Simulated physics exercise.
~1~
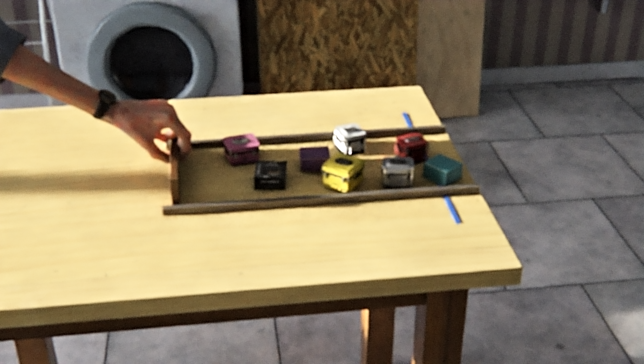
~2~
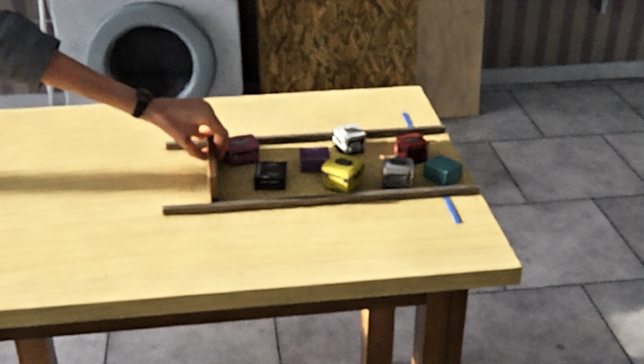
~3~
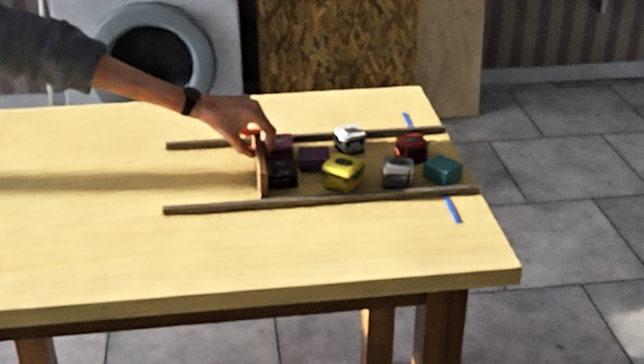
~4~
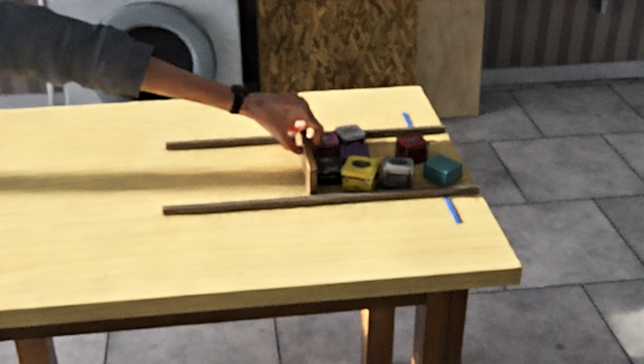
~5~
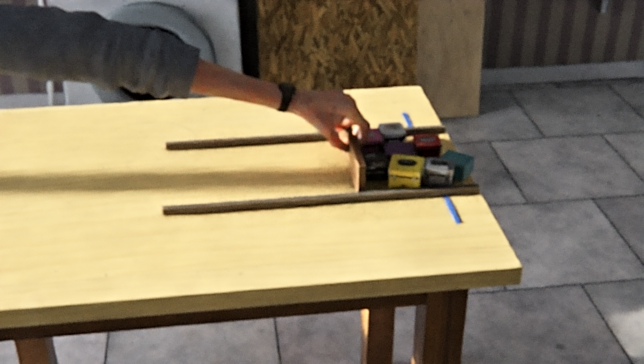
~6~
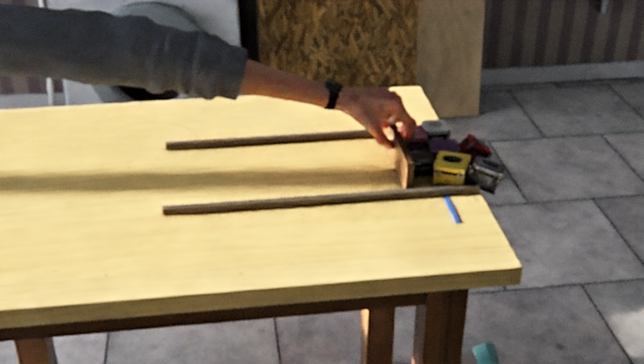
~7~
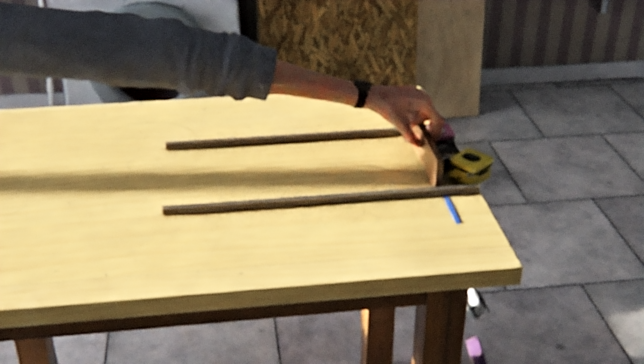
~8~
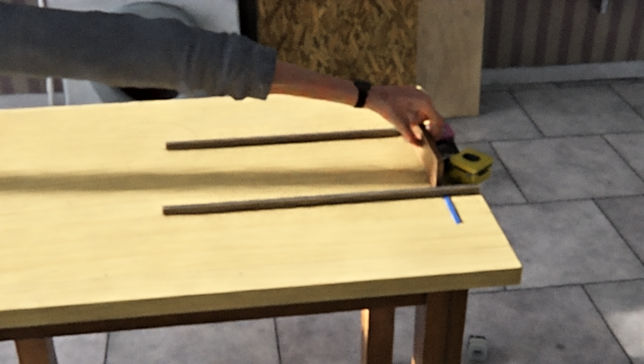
On a wooden table, a hand pushing a board right between two rails, sending most of the small coloured blocks over the edge.
